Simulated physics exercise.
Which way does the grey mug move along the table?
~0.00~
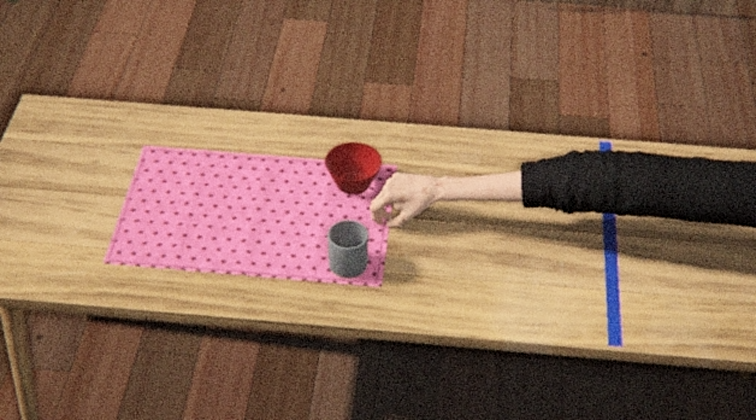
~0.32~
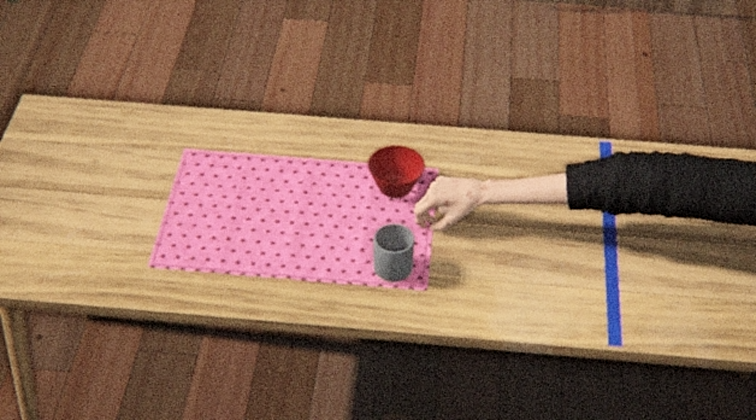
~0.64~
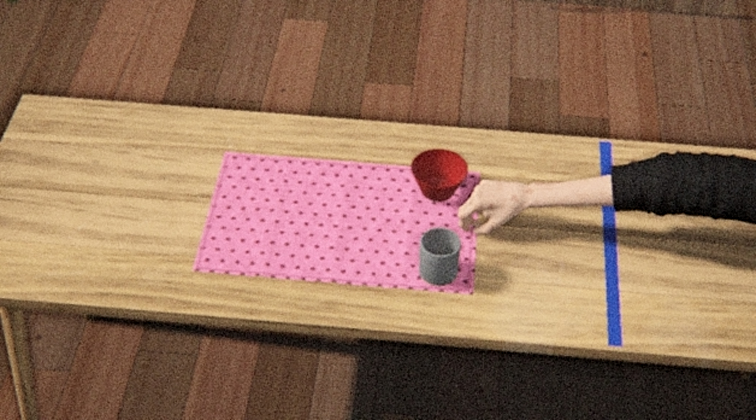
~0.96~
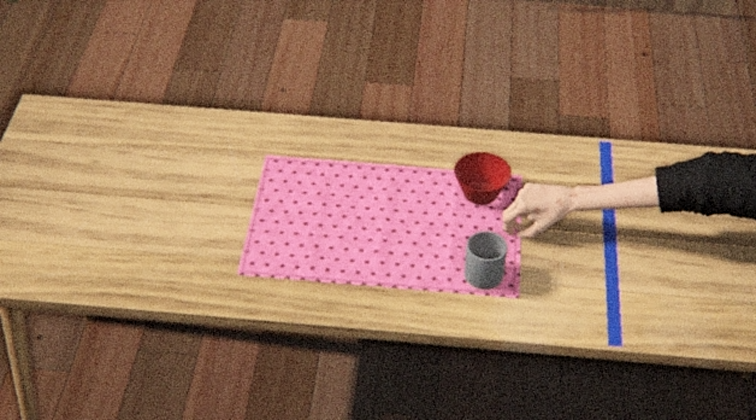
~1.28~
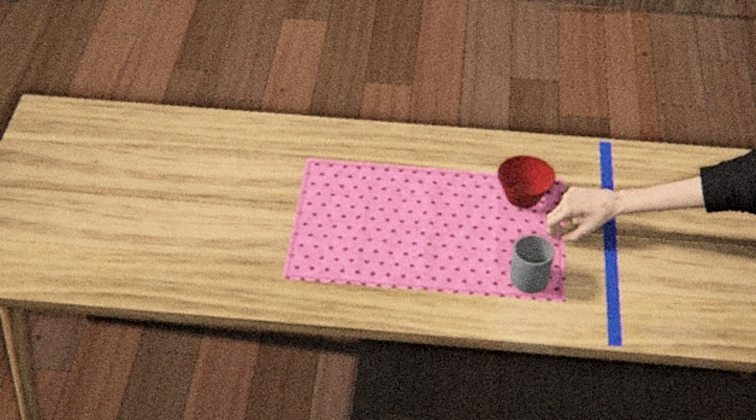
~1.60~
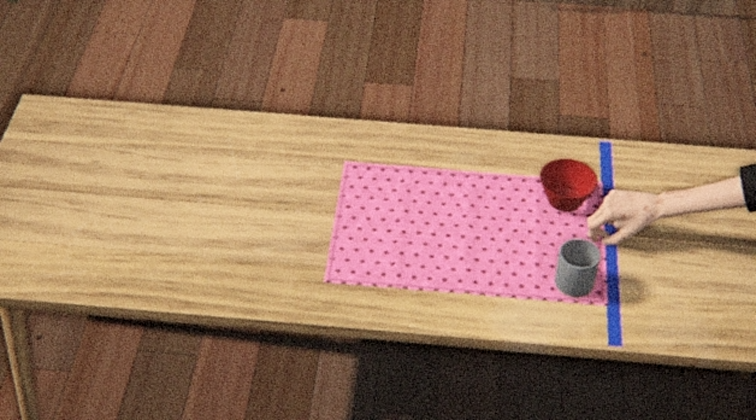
The grey mug moves to the right, riding on the pink cloth as the hand pulls it toward the blue tape.
The video shows a hand pulling a pink dotted table runner to the right along a wooden table, carrying a red bowl and a grey mug toward a blue tape line. It ends with the runner's edge beside the tape and both items still on the cloth.
